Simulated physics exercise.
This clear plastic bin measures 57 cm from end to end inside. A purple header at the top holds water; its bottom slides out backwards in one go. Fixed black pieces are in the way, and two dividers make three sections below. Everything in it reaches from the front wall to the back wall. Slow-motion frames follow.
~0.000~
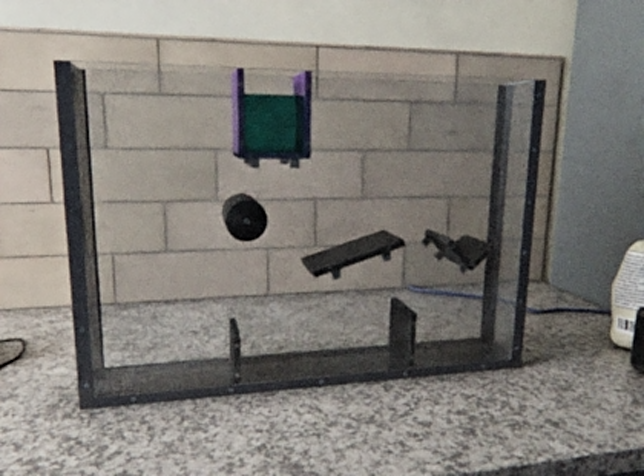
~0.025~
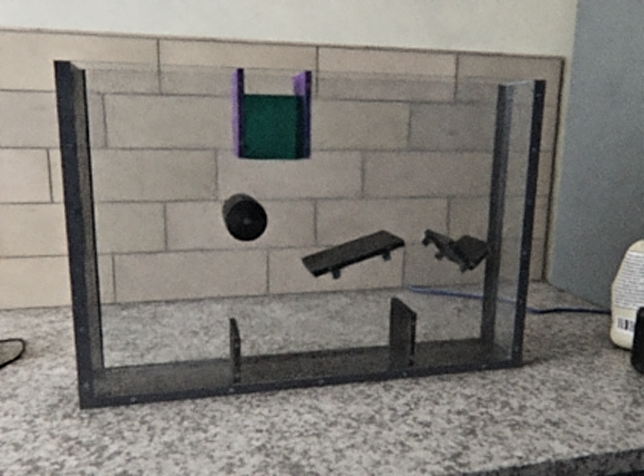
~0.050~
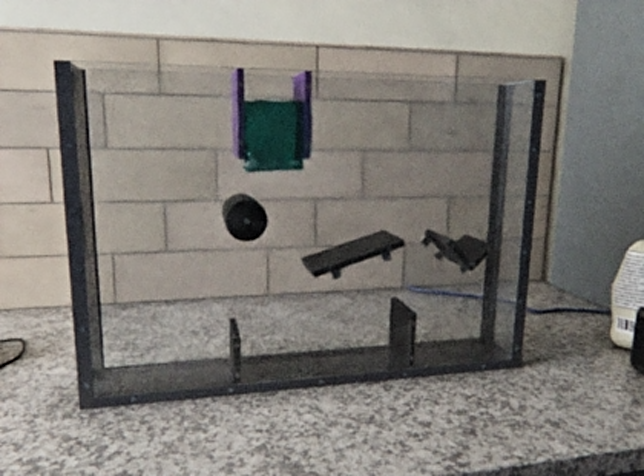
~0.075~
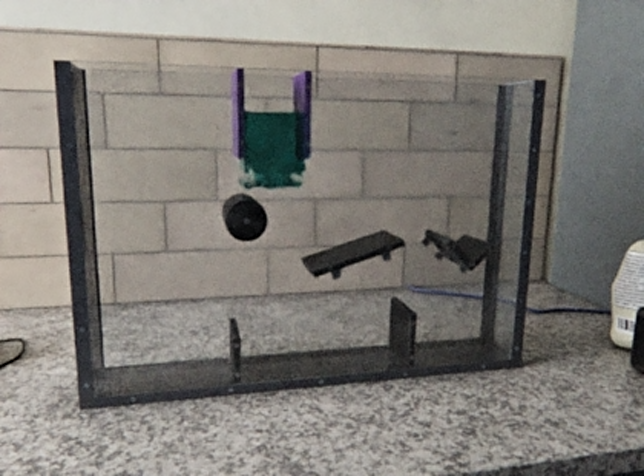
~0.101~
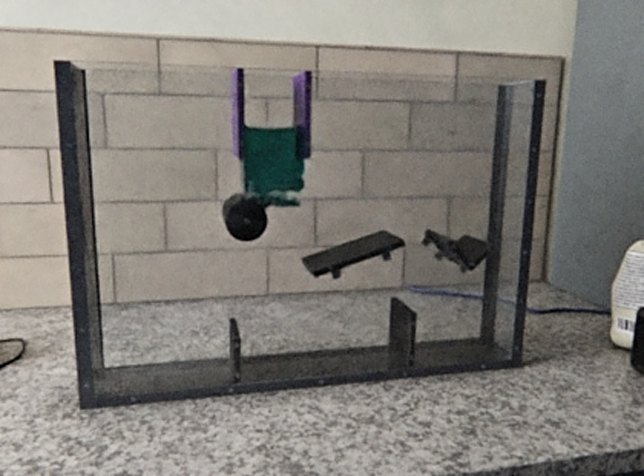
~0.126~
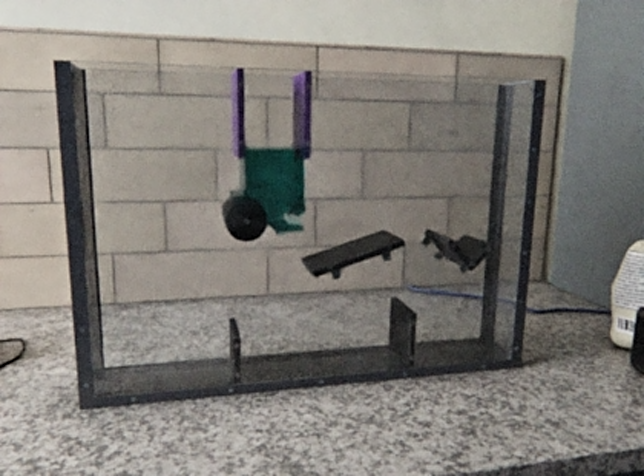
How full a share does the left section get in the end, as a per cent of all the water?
The left section gets about 25 per cent.
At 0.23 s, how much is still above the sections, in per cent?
Some 50 per cent.
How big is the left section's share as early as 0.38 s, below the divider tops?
About 12 per cent.
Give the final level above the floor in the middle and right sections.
About 1.5 cm and 0.0 cm.
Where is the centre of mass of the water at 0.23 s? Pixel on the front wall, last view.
Near (283, 303).
By 0.23 s the sections hold 0, 51 and 0 per cent, with 49 still above them.
By 0.38 s the sections hold 12, 53 and 0 per cent, with 35 still above them.
By 0.73 s the sections hold 25, 64 and 8 per cent, with 4 still above them.
At rest it is 25 per cent left, 67 middle, 8 right.
